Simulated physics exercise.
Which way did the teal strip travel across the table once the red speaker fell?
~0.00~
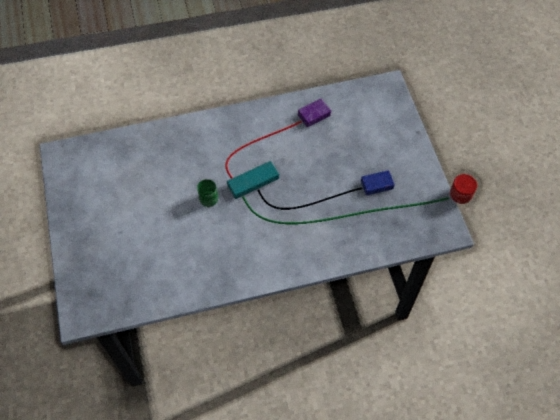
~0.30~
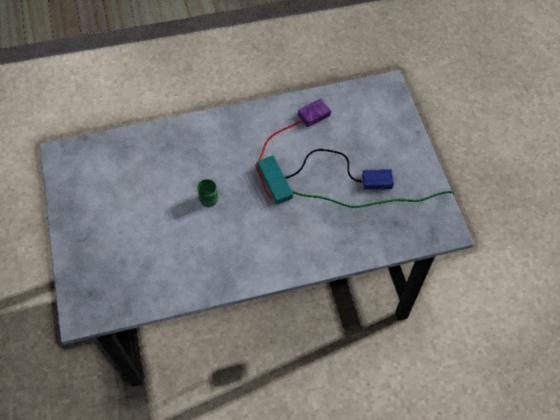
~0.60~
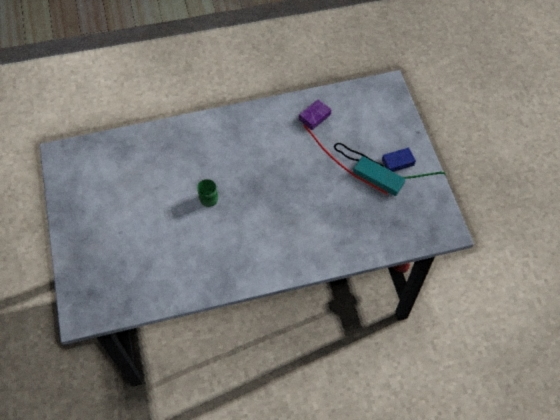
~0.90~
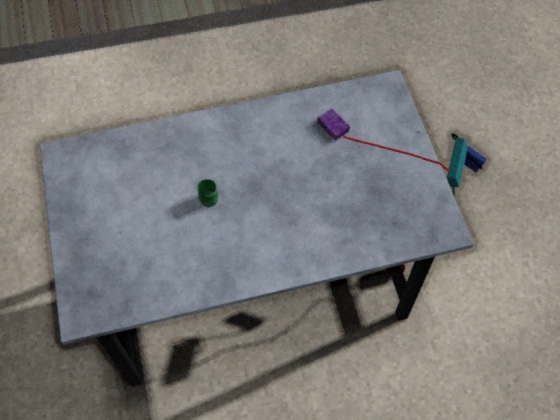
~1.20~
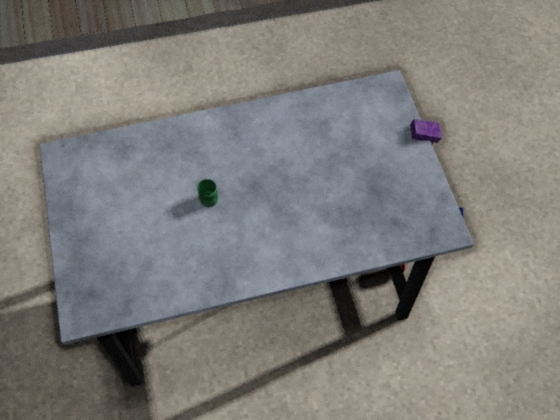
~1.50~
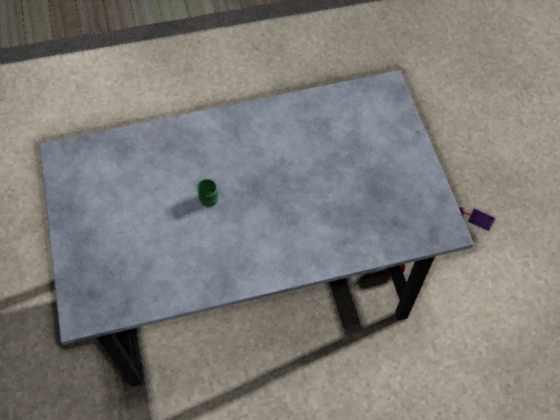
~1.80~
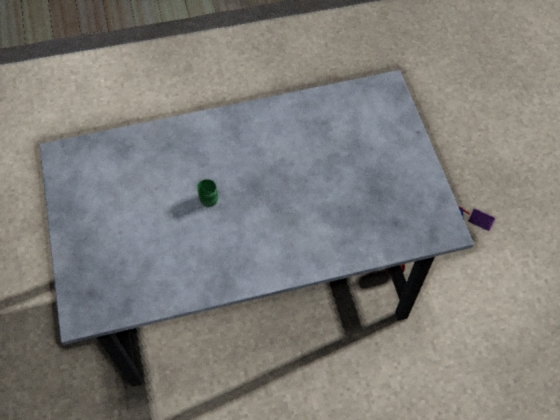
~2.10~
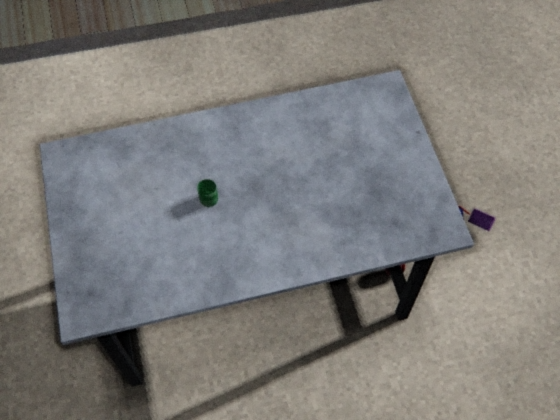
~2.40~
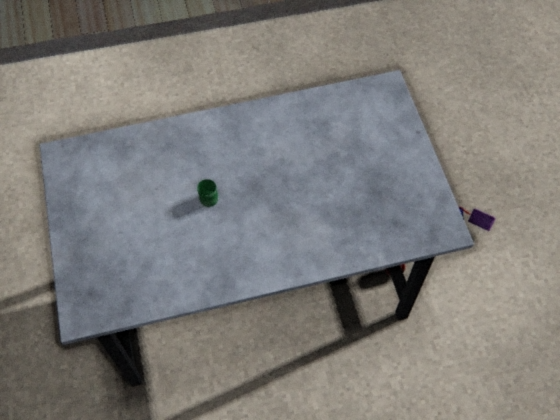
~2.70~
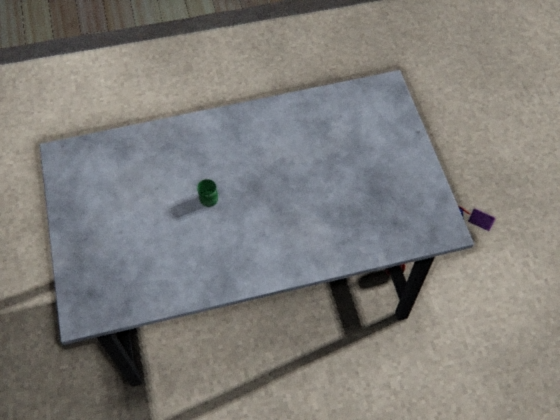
The teal strip slid to the right across the table until it went over the edge.
A red speaker dropped off the right edge of a gray table, dragging the cabled teal strip right and over the side, followed by the blue drive and then the purple phone, until only the green cup still stood on top.
